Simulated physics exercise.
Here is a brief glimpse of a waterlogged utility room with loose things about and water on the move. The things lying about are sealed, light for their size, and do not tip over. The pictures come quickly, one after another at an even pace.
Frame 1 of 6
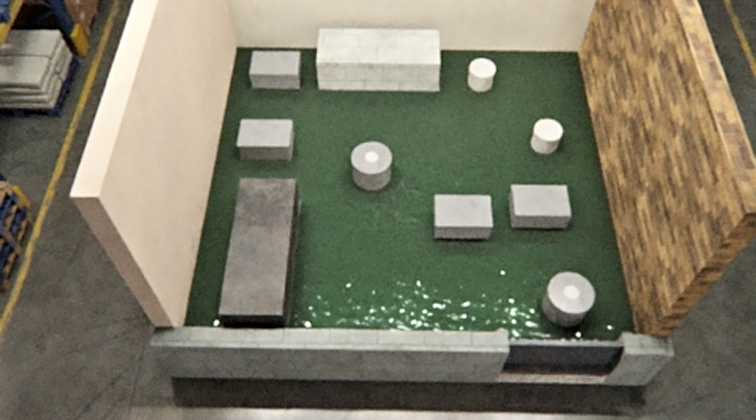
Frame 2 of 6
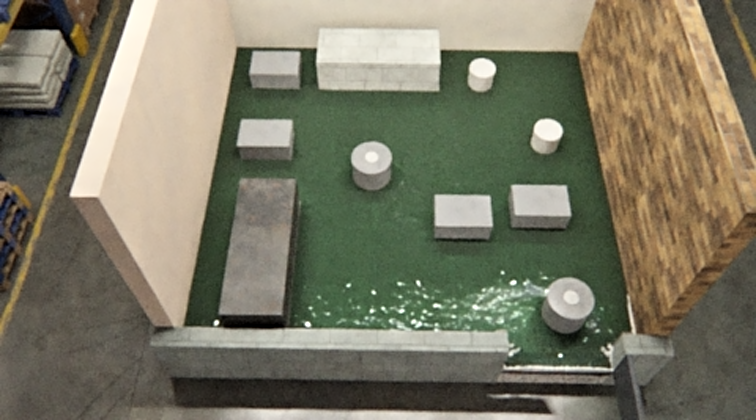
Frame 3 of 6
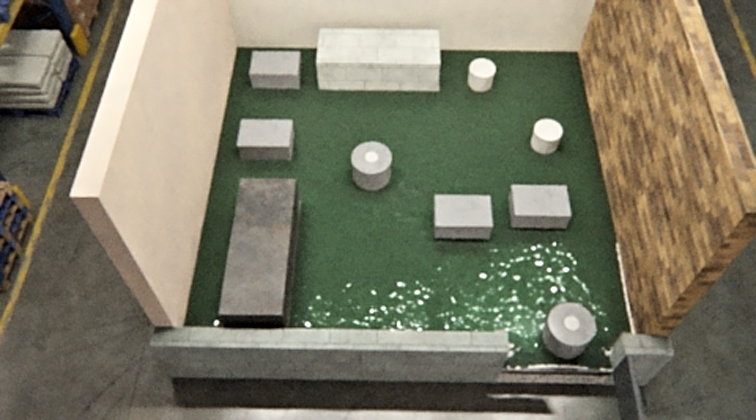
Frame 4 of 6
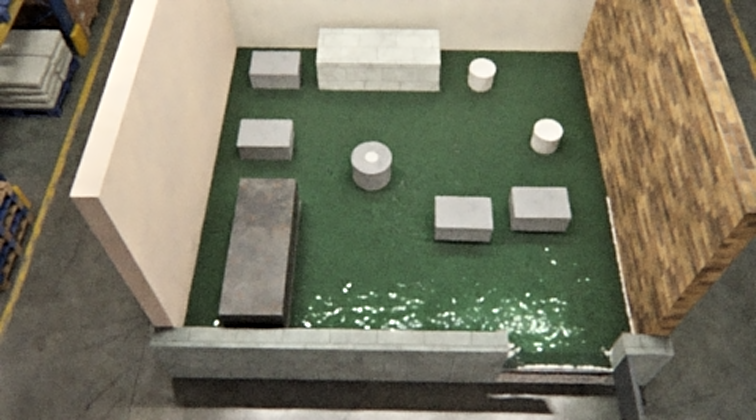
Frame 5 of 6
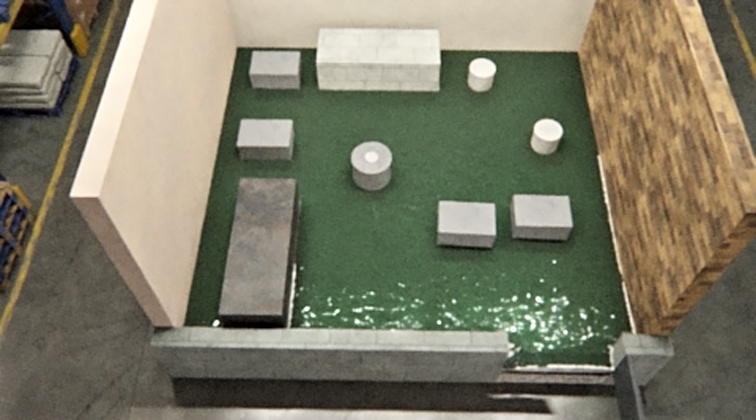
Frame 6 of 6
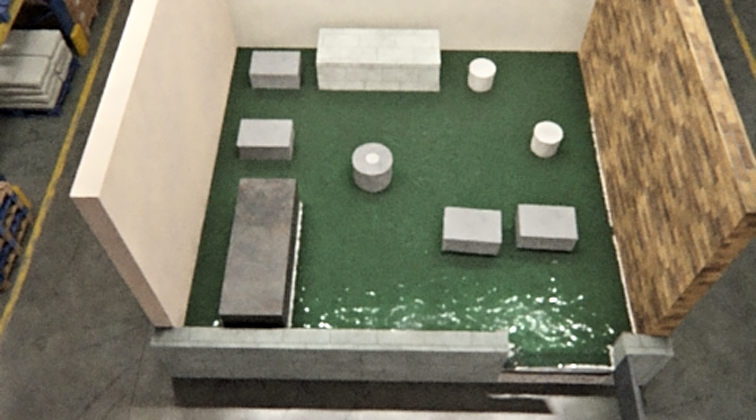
A walled utility room with a flooded green floor is seen from high above, with a low pale wall along the front. Grey crates and round drums stand about, with a long dark block at left, a white block at back and wood-patterned wall at right. The dark panel at front right opens, a grey drum slips out of view through the gap, and two crates drift slightly forward over glinting ripples.
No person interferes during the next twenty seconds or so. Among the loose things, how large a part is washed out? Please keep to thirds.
It will most likely fall inside the middle range.
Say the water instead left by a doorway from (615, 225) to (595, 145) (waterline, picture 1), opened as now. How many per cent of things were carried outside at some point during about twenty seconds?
About 80 %.
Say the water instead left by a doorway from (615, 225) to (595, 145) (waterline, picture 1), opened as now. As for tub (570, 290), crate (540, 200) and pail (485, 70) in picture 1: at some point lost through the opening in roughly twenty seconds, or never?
Object one: Leaves; object two: Leaves; object three: Leaves.
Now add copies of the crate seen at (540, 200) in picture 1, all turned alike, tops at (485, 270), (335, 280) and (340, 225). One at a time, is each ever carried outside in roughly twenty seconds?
Exits, exits, exits.
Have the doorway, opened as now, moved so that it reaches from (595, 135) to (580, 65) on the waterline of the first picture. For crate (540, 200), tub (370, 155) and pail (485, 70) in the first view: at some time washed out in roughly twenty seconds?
One by one, that's lost, lost, lost.
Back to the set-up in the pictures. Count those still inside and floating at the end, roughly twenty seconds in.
Number: 3.
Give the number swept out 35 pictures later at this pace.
5.
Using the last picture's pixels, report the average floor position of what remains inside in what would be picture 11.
Near (433, 187).
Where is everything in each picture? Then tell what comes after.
In the first picture, a crate at (541, 200) floats; a crate at (463, 211) floats; 0 of 8 have shifted.
In the second picture, a crate at (541, 200) floats; a crate at (463, 211), afloat; 0 of 8 have shifted.
In the third picture, a crate at (541, 200) floats; a crate at (463, 211) floats; 1 of 8 have shifted.
In the fourth picture, a crate at (541, 202), afloat; a crate at (464, 212), afloat; 1 of 8 have shifted.
In the fifth picture, a crate at (543, 211), afloat, close to its start; a crate at (467, 218) floats, close to its start; 3 of 8 have shifted.
In the sixth picture, a crate at (548, 221), afloat, close to its start; a crate at (473, 225), afloat, close to its start; 3 of 8 have shifted.
A moment on, 1 of 8 are out; 7 afloat.
Next, 3 of 8 are out; 5 afloat.
Later, 5 of 8 are out; 3 afloat.
In the end, 5 of 8 are out; 3 afloat.
